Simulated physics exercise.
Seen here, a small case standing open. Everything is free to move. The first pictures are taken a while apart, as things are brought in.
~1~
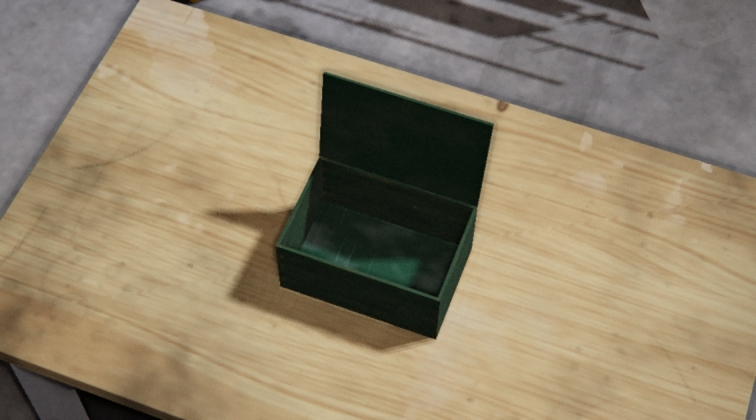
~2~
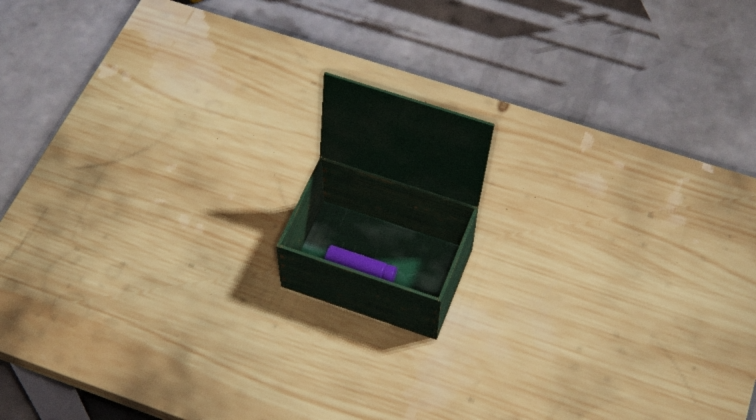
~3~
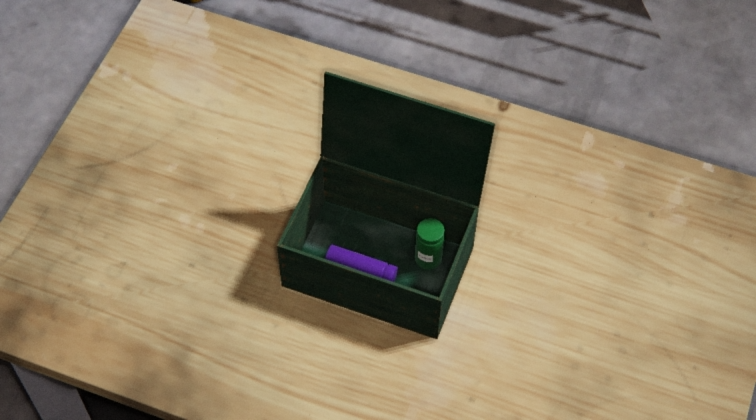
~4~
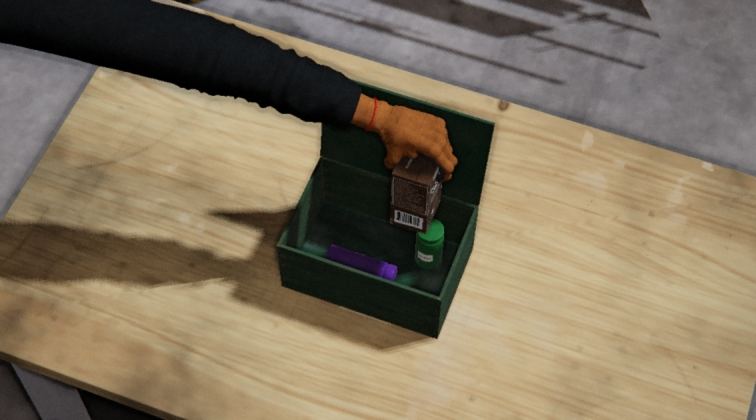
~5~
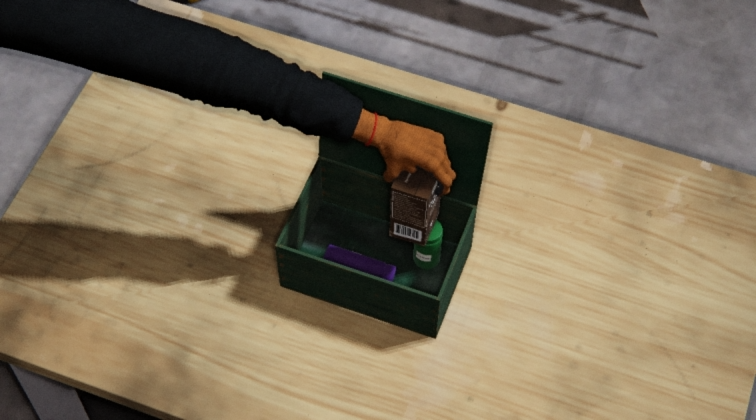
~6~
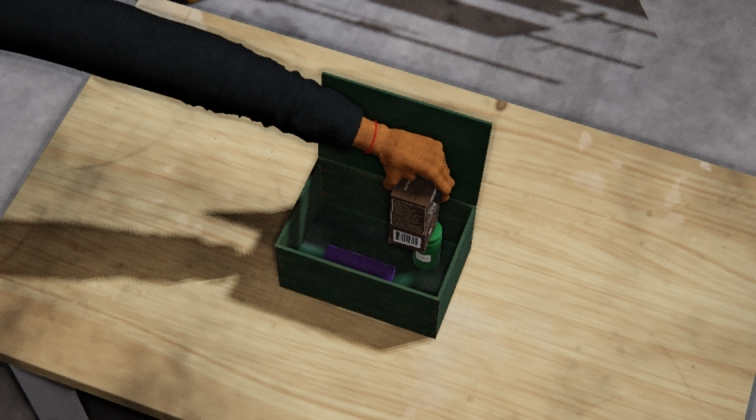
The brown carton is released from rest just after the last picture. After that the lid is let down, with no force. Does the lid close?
Outcome: The lid sits on the rim.
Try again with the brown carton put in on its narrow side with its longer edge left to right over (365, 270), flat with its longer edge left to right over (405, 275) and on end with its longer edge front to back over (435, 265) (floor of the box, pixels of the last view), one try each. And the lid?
First try: It sits on the rim; second try: It shuts flat; third try: It stays ajar.
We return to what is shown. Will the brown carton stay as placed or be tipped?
It ends up tilted.
Then, 0.60 s on from there, brown carton on its side near (348, 234).
Then, 1.20 s on from there, lid starting down; brown carton turned 72° from how it was put near (348, 239); purple shaker shifted a little.
Then, 1.70 s on from there, lid 48° above the rim; brown carton turned 72° from how it was put near (348, 239); purple shaker shifted a little.
Then, 2.00 s on from there, lid 15° above the rim; brown carton turned 72° from how it was put near (348, 239); purple shaker shifted a little.
In the end, lid shut; toppled in the box, brown carton; the other 2 unmoved. At the end, from the last picture's camera, brown carton near (348, 239).
